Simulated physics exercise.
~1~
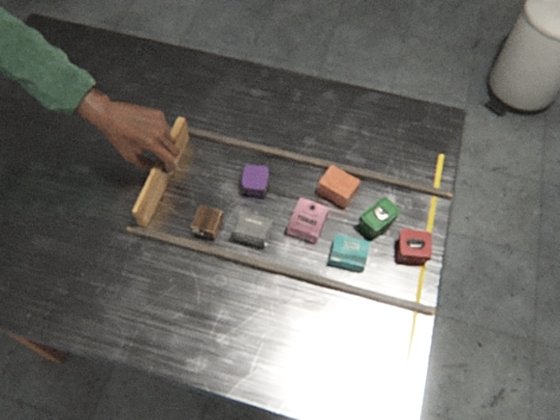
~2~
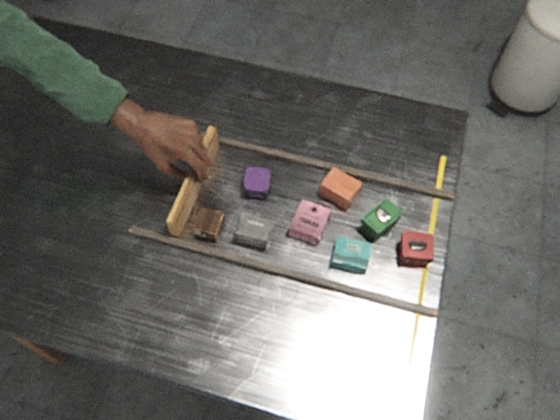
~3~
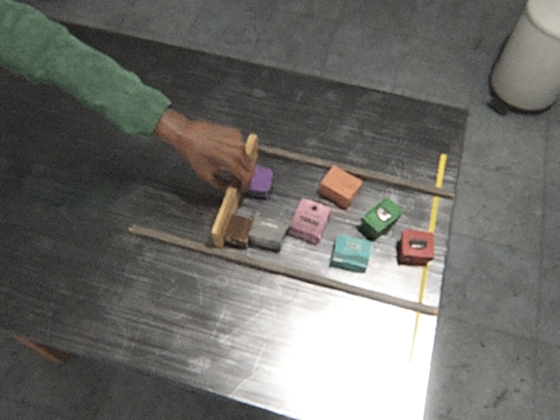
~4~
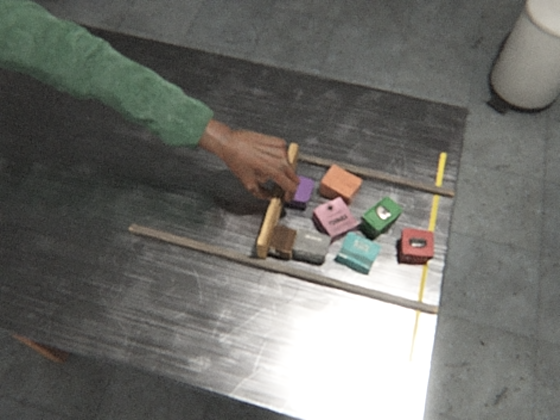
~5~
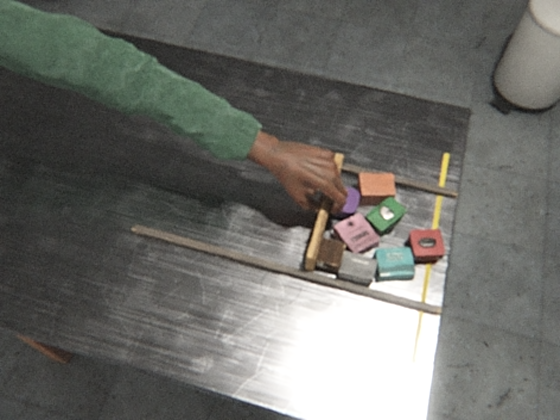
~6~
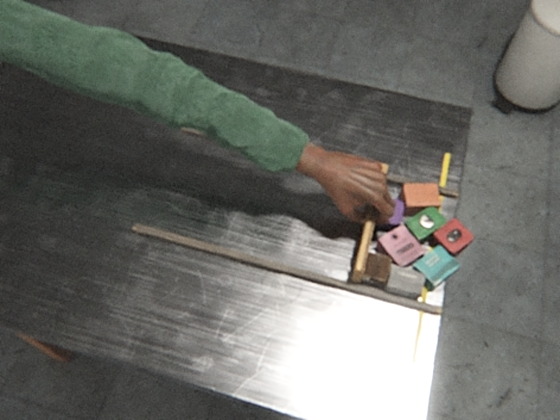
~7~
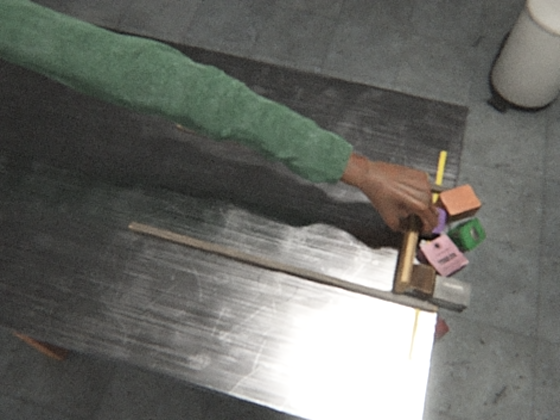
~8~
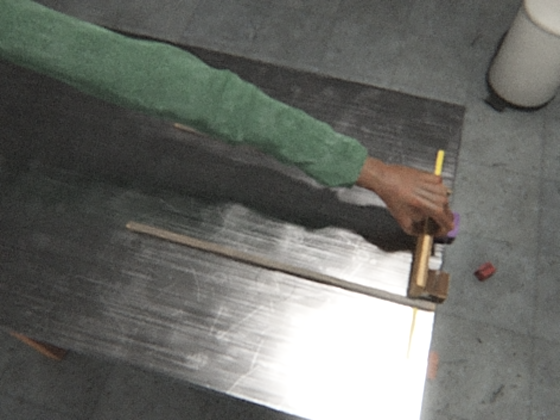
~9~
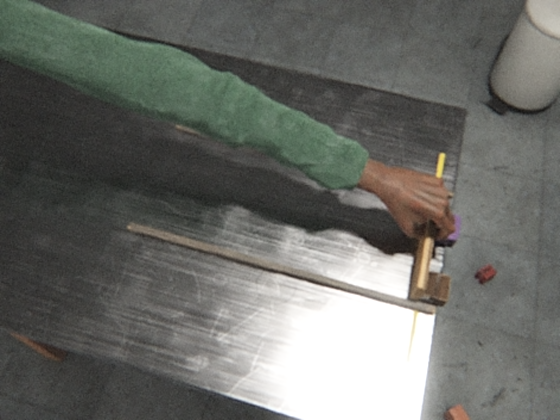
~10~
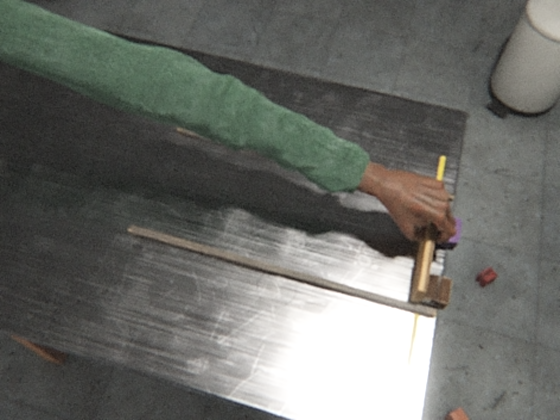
Hand in green sleeve pushing a wooden board rightward along a metal table, sweeping most of the small coloured blocks off the edge.
